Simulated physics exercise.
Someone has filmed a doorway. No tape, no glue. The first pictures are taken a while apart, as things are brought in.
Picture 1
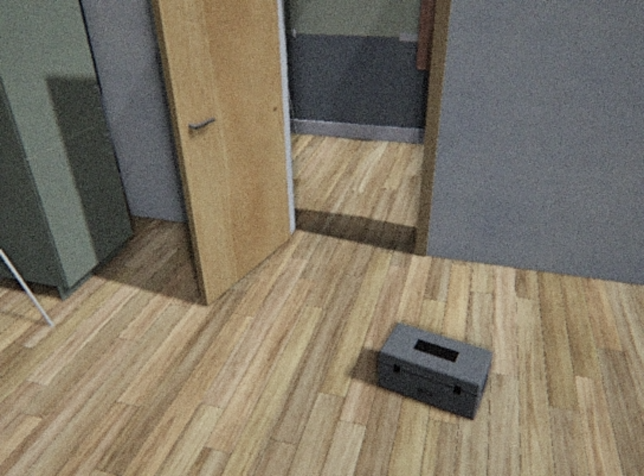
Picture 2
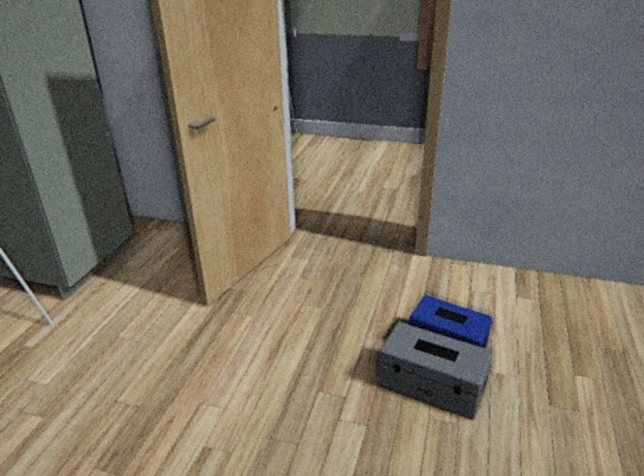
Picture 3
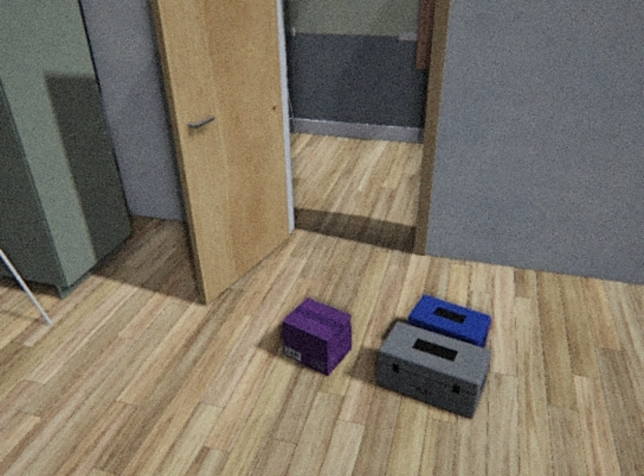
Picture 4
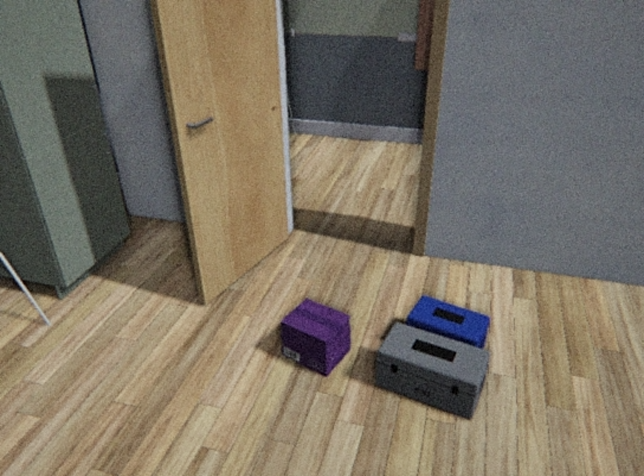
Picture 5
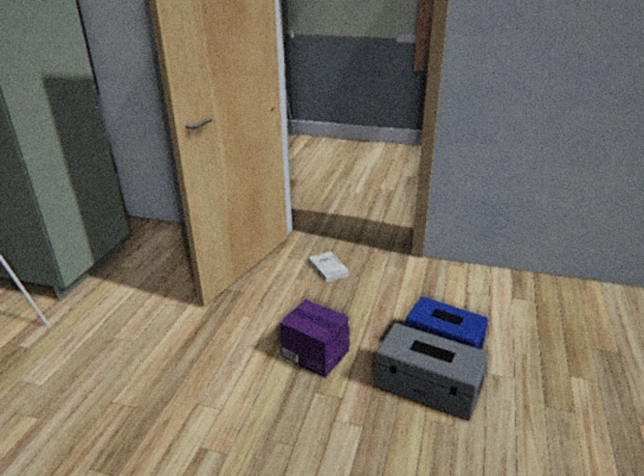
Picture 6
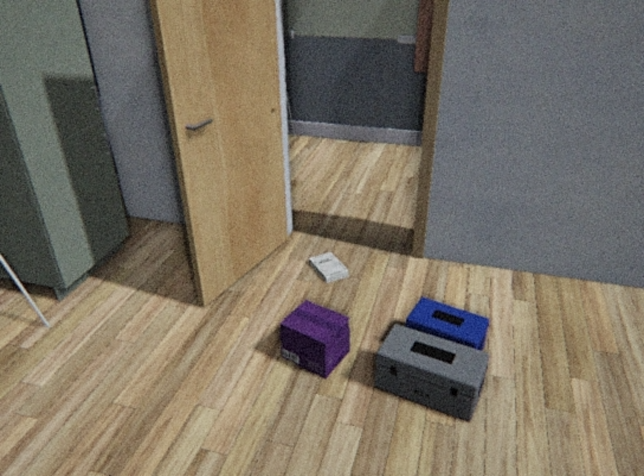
A blue toolbox, a purple box and a white book join a grey toolbox by a still, open door.
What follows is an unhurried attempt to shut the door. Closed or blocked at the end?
As it turns out, it reaches the frame.
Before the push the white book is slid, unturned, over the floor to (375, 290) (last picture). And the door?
Then it jams.
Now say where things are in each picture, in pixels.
In the first picture, door wide open and still.
In the second picture, door wide open and still; blue toolbox (449, 331).
In the third picture, door wide open and still; grey toolbox (433, 368); blue toolbox (448, 330).
In the fourth picture, door wide open and still; purple box (316, 336); grey toolbox (431, 369).
In the fifth picture, door wide open and still; blue toolbox (445, 332); purple box (315, 337).
In the sixth picture, door wide open and still; white book (329, 267); grey toolbox (431, 371).
Then, 0.90 s on from there, open by 75°.
Then, 1.60 s on from there, open by 38°; white book shifted a little near (338, 263).
Then, 1.90 s on from there, open by 22°; white book shifted about its own width near (350, 255).
Then, 2.20 s on from there, open by 8°; white book shifted about its own width near (358, 245).
In the end, open by 0°; moved from the start, white book; the other 3 unmoved. At the end, from the last picture's camera, white book near (361, 238).
